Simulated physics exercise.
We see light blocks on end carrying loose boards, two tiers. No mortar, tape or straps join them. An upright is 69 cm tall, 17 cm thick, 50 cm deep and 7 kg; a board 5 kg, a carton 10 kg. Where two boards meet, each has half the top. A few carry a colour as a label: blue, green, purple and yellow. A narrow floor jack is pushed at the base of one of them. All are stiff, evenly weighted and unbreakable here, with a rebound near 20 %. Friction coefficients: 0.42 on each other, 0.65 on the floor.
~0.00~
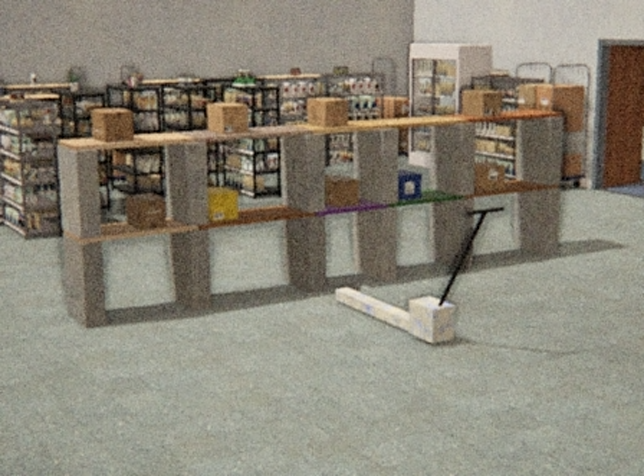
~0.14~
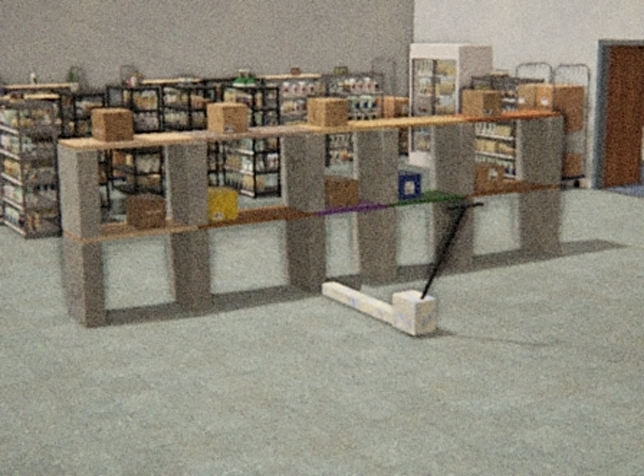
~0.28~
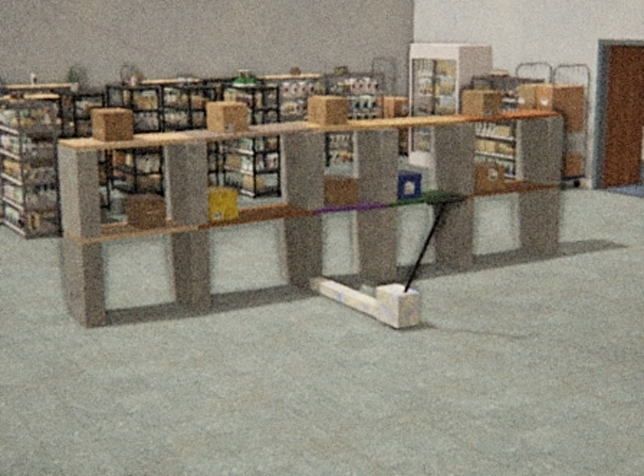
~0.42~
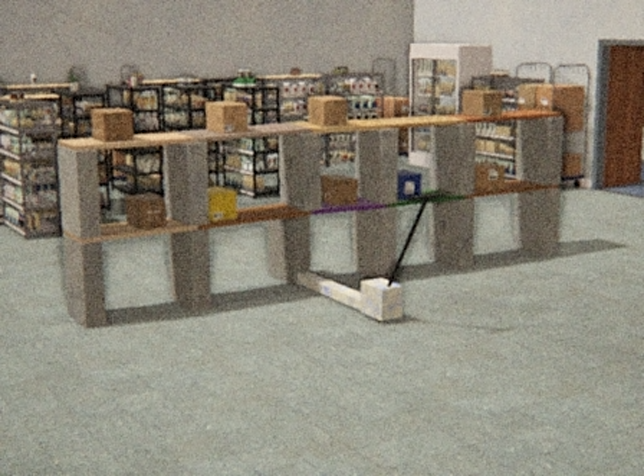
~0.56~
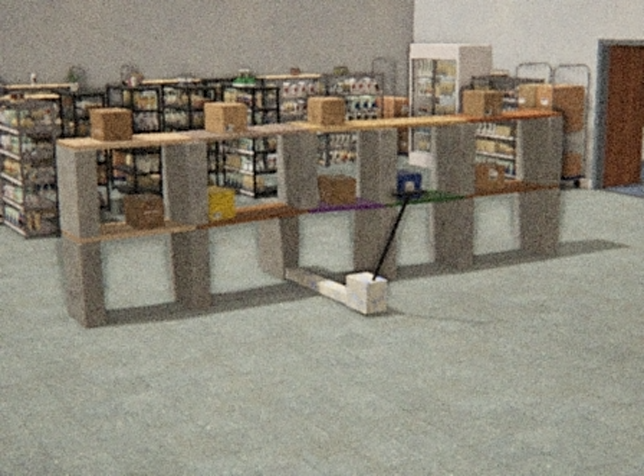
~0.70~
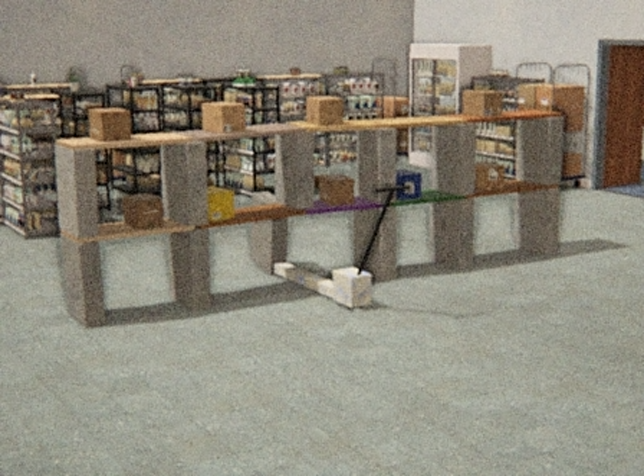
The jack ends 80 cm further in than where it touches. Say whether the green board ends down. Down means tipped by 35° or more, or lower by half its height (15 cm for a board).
In the end the green board holds its level.
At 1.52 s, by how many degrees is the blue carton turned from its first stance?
About 0°.
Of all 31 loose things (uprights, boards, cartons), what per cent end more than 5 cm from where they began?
Shifted: 30 per cent.
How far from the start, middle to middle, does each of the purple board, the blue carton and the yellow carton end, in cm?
Purple 40, blue 0, yellow 80.
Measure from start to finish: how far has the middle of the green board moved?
Roughly 0 cm away.
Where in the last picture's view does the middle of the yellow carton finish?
At about (263, 257).
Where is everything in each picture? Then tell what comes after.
In the first frame (places mark the middle of the side facing us), jack tip (342, 294) 40 cm short; green board (428, 201); blue carton (412, 187); purple board (353, 210); nothing disturbed.
The second frame shows jack tip (328, 289) 18 cm short; green board (428, 201).
The third frame shows jack tip (315, 283) 48 mm in; green board (428, 201); 2 disturbed, none down.
The fourth frame shows jack tip (303, 278) 27 cm in; purple board (350, 209) shifted 38 mm; 7 disturbed, none down.
The fifth frame shows jack tip (291, 273) 50 cm in; green board (428, 201); purple board (347, 209) shifted 7 cm; 11 disturbed, none down.
The sixth frame shows jack tip (279, 268) 72 cm in; green board (428, 201); purple board (346, 209) shifted 9 cm; yellow carton (223, 206) shifted 51 mm; steepest lean 7°, the upright at (280, 241); 17 disturbed, none down.
After 0.88 s, 1 of the 31 pieces down; green board unmoved; purple board leaning 23°, 12 cm lower.
After 1.06 s, 9 of the 31 pieces down; green board unmoved; purple board leaning 61°, 37 cm lower.
After 1.52 s, 9 of the 31 pieces down; green board unmoved; purple board leaning 62°, 37 cm lower.
At rest (2.9 s), 9 of the 31 pieces down; green board unmoved; purple board leaning 62°, 36 cm lower; yellow carton leaning 40°, 56 cm lower. As the last picture would show them, middles, green board near (415, 197), purple board near (347, 241).
